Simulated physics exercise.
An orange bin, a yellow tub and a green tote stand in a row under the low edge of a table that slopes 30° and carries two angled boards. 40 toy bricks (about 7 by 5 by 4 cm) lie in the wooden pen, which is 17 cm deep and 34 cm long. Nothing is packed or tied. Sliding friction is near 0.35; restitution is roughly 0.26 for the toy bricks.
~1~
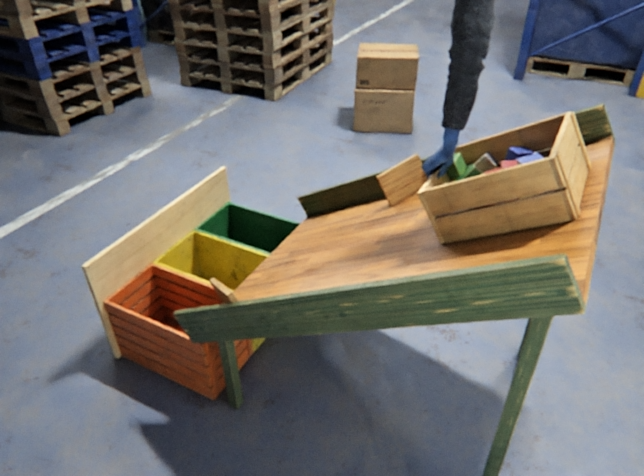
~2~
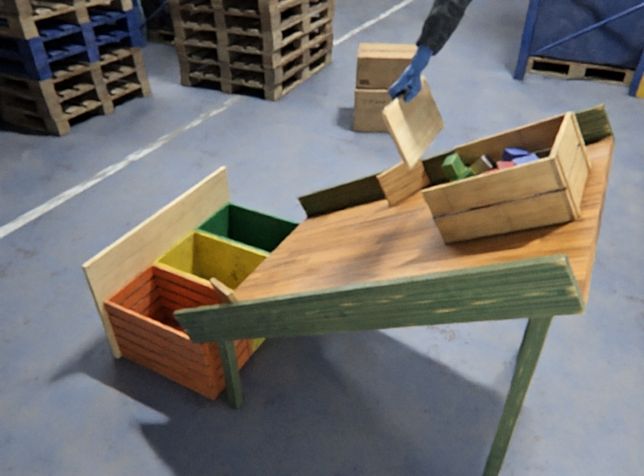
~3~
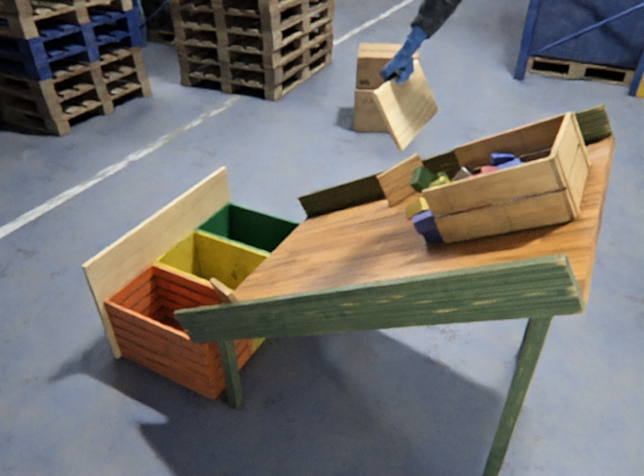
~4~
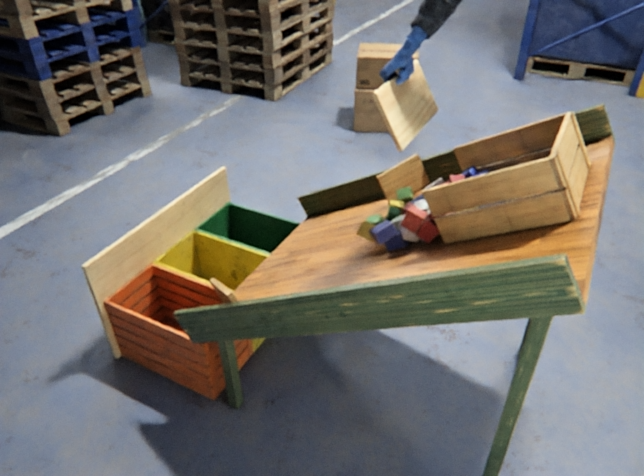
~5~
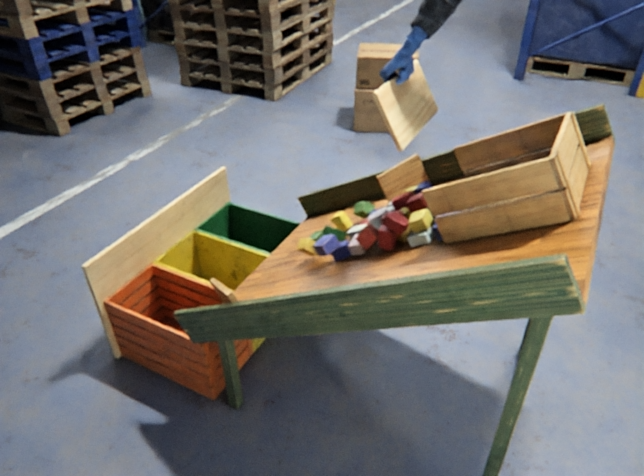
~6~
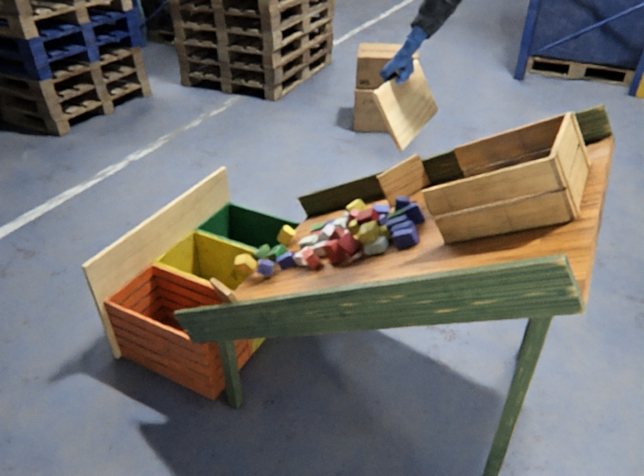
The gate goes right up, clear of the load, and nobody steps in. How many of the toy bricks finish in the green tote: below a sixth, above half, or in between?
From a sixth to a half of the toy bricks end in the green tote.
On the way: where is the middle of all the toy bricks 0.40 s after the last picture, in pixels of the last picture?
At about (219, 261).
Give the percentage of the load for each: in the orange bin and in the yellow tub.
About 0 and 70 per cent.
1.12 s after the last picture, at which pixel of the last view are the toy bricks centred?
At about (209, 290).
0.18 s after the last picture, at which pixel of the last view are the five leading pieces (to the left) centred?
Around (215, 274).
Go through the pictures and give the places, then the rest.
In the first frame (places track the rim corner closest to us here), wooden pen (549, 158); green tote (281, 258); all still inside.
In the second frame, wooden pen (549, 158).
In the third frame, wooden pen (549, 158); 10 out, the lowest brick at (434, 232).
In the fourth frame, wooden pen (549, 158); 21 out, the lowest brick at (374, 224).
In the fifth frame, wooden pen (549, 158); 35 out, the lowest brick at (317, 239).
In the sixth frame, wooden pen (549, 158); green tote (281, 258); 40 out, the lowest brick at (261, 253).
Then, 0.18 s after the last picture, 5 in the yellow tub, 1 in the green tote, 29 on the slope and 5 in the air.
Then, 0.40 s after the last picture, 18 in the yellow tub, 6 in the green tote, 10 on the slope and 6 in the air.
Then, 0.72 s after the last picture, 1 in the orange bin, 28 in the yellow tub, 10 in the green tote and 1 in the air.
Outcome (1.12 s after the last picture), 1 in the orange bin, 29 in the yellow tub and 10 in the green tote. Asked share, 10 of 40, 25 per cent.
